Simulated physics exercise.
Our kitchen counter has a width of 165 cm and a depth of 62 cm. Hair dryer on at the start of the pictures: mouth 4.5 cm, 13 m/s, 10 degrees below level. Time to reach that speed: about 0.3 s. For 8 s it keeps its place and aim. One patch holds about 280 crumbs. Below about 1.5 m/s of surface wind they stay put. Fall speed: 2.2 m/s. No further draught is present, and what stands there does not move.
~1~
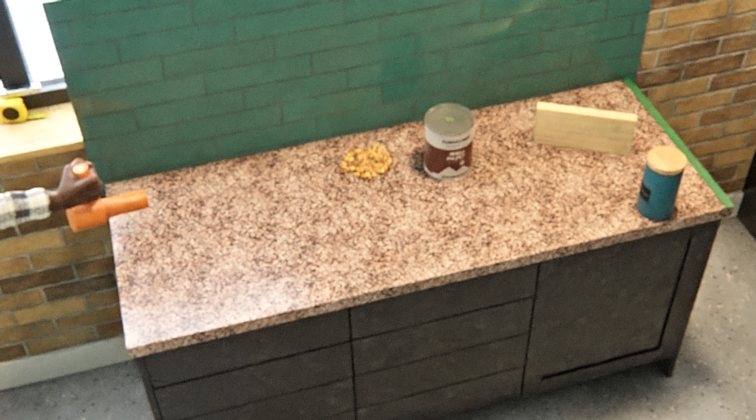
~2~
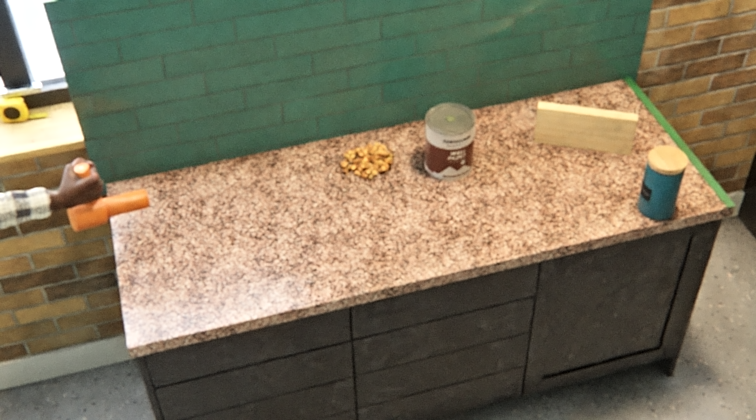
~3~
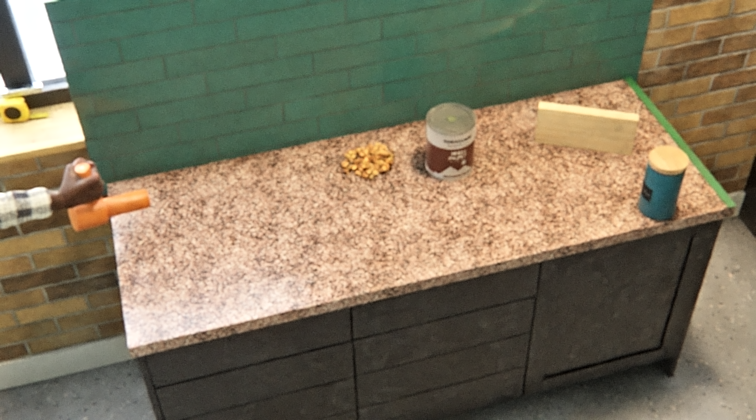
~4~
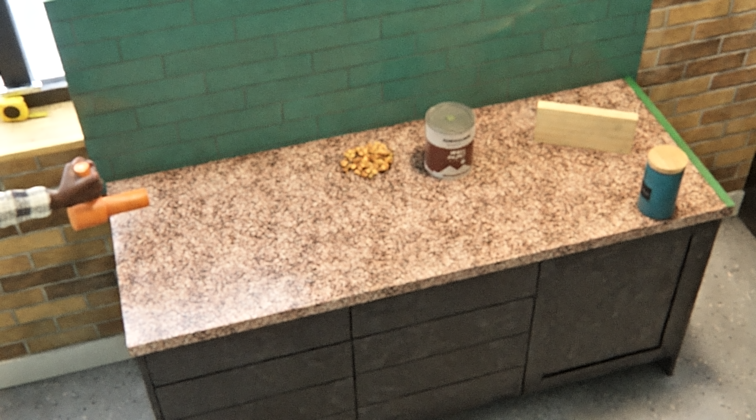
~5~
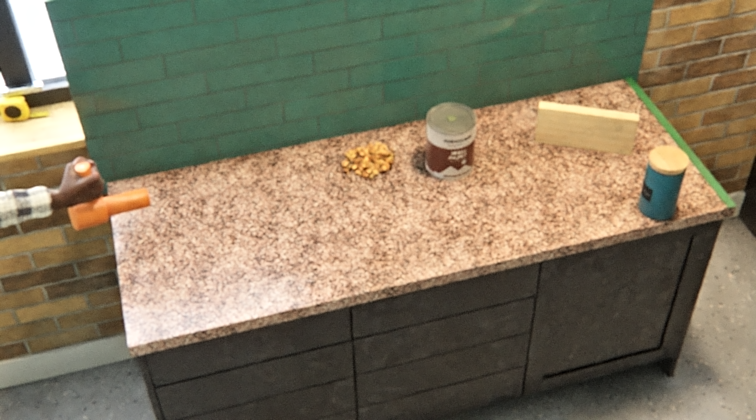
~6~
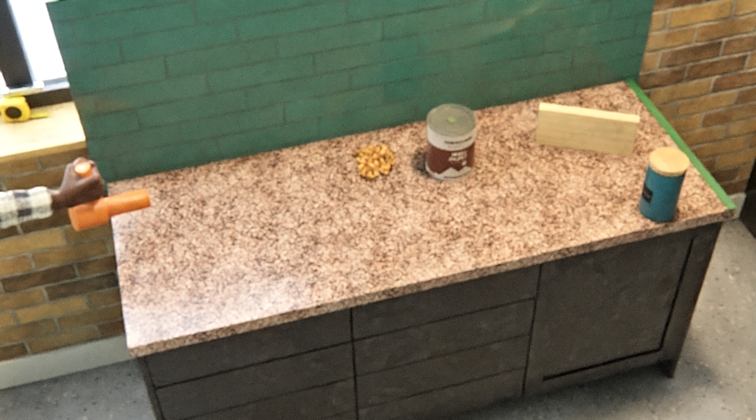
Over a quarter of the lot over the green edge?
Yes, over a quarter.
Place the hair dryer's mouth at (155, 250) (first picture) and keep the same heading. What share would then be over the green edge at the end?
I'd expect close to 80 per cent.
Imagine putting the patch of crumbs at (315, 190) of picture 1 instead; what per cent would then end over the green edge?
Roughly 30 per cent.
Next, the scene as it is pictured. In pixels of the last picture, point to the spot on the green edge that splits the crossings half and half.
At roughly pixel (649, 100).
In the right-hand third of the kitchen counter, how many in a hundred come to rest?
Near 20 %.
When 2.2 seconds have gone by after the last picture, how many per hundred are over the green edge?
Share: Around 50 percent.
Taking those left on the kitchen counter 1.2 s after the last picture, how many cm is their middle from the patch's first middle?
The middle is some 20 cm from where it began.
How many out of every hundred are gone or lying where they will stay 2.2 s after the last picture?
I reckon around 60 per cent.
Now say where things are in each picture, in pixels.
In the first frame, the middle of the crumbs is near (369, 163), none has stirred yet and the mouth of the hair dryer is at (146, 199).
In the second frame, the middle of the crumbs is near (368, 160), none has stirred yet and the green edge is centred on (679, 137).
In the third frame, the middle of the crumbs is near (369, 160), none has stirred yet, the top of a tin is at (451, 118) and the top of a board is at (588, 111).
In the fourth frame, the middle of the crumbs is near (368, 159) and none has stirred yet.
In the fifth frame, the middle of the crumbs is near (369, 159) and none has stirred yet.
In the sixth frame, the middle of the crumbs is near (374, 163), the farthest in sight from the hair dryer is at (393, 152) and about 20 % have left their places.
Then, 1.2 s after the last picture, 49 % are over the green edge; the middle of those still in play is near (429, 169); 59 % have settled or left.
Then, 2.2 s after the last picture, 50 % are over the green edge; the middle of those still in play is near (430, 171); 62 % have settled or left.
Then, 4.1 s after the last picture, 52 % are over the green edge; the middle of those still in play is near (464, 183); 66 % have settled or left.
Then, 7.7 s after the last picture, at the end, 54 % are over the green edge; the middle of those still in play is near (483, 187).
